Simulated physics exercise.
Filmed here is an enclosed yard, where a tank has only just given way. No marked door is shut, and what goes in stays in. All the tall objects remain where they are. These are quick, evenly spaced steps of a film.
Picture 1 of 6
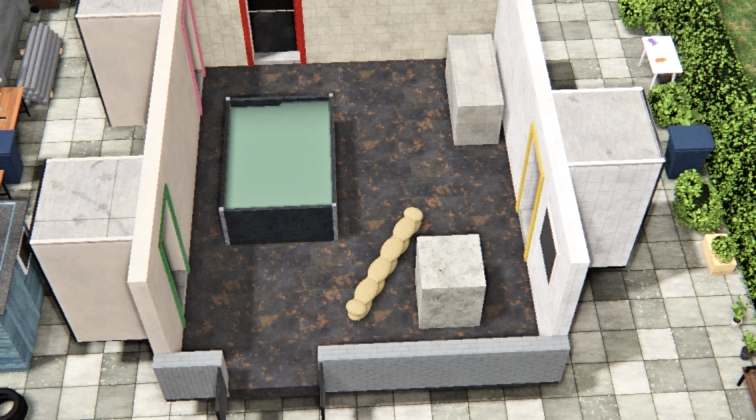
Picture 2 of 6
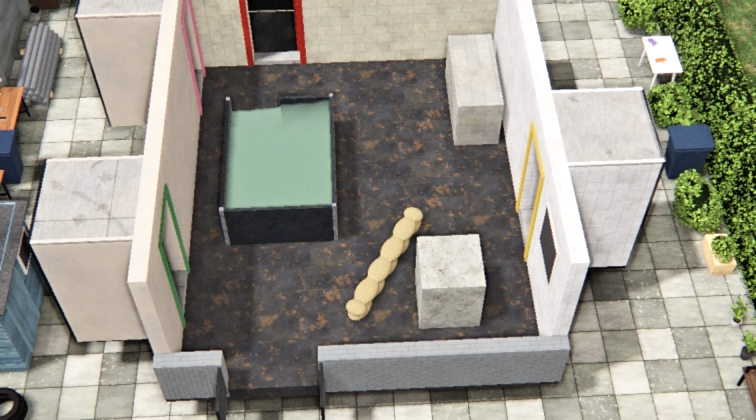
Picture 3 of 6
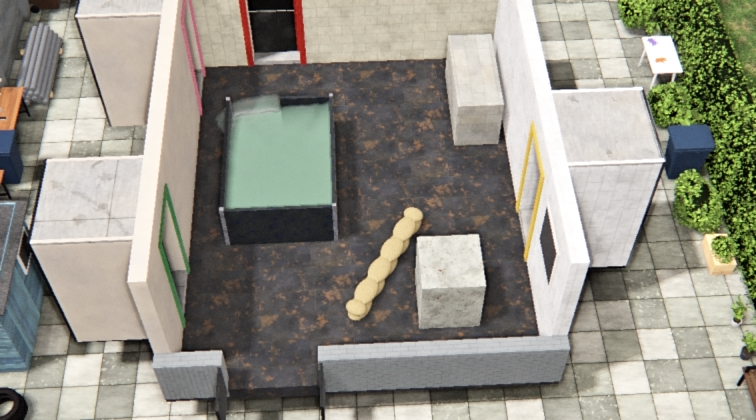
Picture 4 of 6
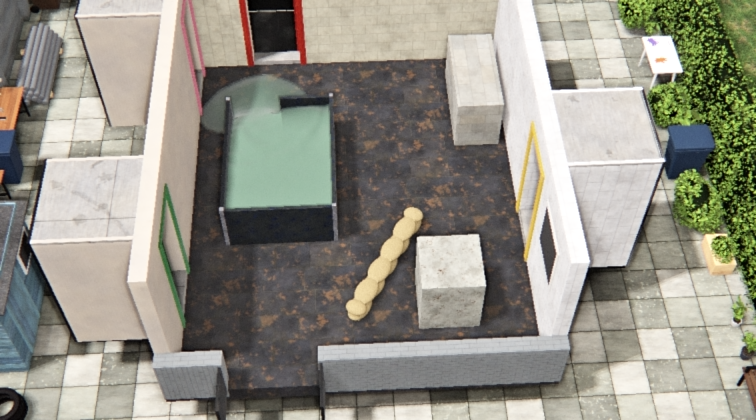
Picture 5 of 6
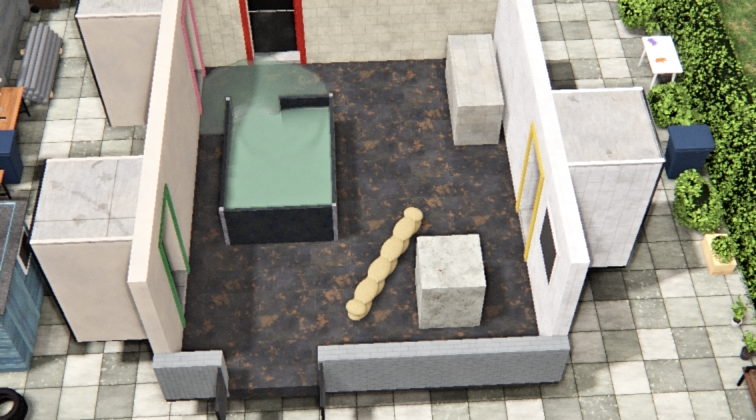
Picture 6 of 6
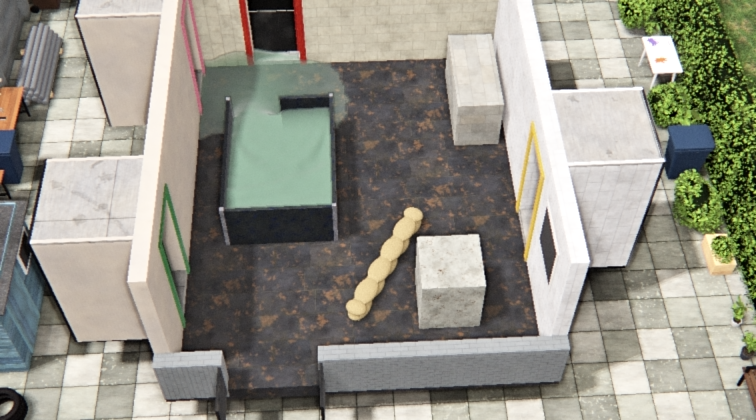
A dark-sided open tank of green water stands toward the left of an enclosed yard with a mottled dark floor, seen from a high, fixed viewpoint. A pale knobbly column lies to its right beside a light grey block, with another block near the right wall and a red-framed doorway behind. The far side gives way, and water pours out, spreading across the floor toward the back wall as the level drops.
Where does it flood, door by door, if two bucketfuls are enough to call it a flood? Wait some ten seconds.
At the pink door it floods; at the red door it floods; at the yellow door it does not flood; at the green door it does not flood.
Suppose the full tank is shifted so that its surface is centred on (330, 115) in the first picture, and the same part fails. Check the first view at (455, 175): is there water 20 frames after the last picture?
Point status: Waterlogged.
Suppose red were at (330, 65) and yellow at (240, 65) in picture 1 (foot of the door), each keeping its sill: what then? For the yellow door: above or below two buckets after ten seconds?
I'd say the yellow one tops it.
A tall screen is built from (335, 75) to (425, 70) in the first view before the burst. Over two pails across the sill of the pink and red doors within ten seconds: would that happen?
Outcome - pink door: Gets past it; red door: Gets past it.
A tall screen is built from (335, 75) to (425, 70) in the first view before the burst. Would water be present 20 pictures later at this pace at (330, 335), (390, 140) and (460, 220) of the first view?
One after the other: Clear, wet, not flooded.
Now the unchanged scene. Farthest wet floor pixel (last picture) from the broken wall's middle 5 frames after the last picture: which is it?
Look around (418, 60).
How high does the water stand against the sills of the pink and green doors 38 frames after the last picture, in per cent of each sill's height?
In turn 100 and 30 per cent.
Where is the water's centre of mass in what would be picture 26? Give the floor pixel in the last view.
I'd put my finger on (291, 147).
A moment on, water covers 15 % of the floor; the pink door over two buckets in, the red door far over two buckets in, the yellow door not reached, the green door not reached.
Next, water covers 25 % of the floor; the pink door far over two buckets in, the red door far over two buckets in, the yellow door not reached, the green door not reached.
Then, water covers 40 % of the floor; the pink door far over two buckets in, the red door far over two buckets in, the yellow door not reached, the green door not reached.
Later, water covers 75 % of the floor; the pink door far over two buckets in, the red door far over two buckets in, the yellow door wet at the sill, nothing in, the green door wet at the sill, nothing in.
In the end, water covers 95 % of the floor; the pink door far over two buckets in, the red door far over two buckets in, the yellow door wet at the sill, nothing in, the green door wet at the sill, nothing in.
